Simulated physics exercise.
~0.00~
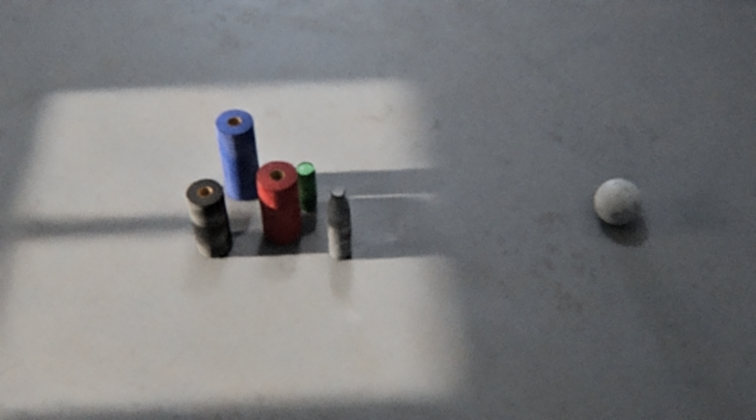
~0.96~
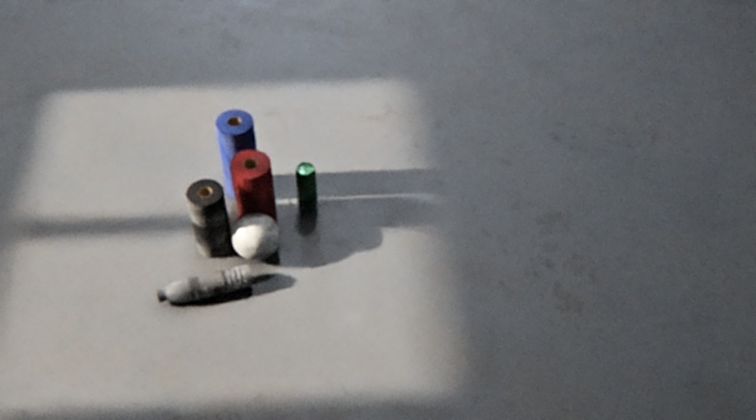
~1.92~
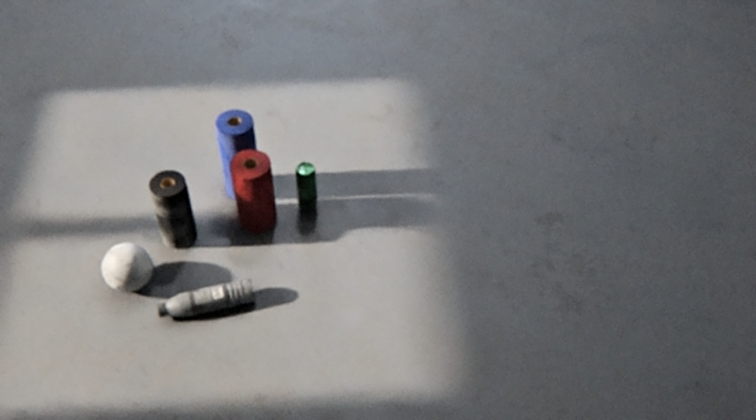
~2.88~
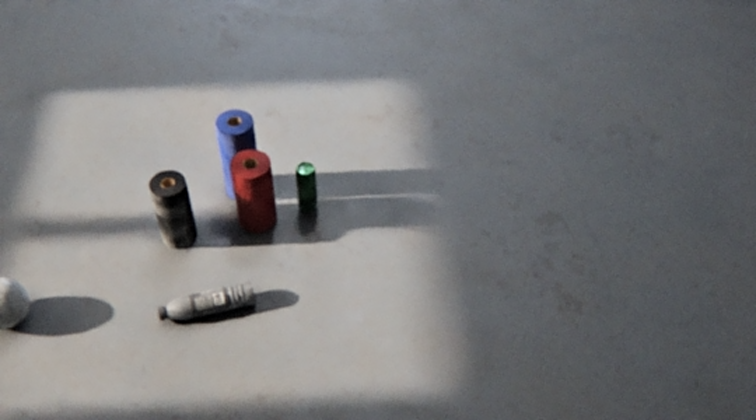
A white ball rolls left, topples the grey bottle, and shifts the red and black rolls.
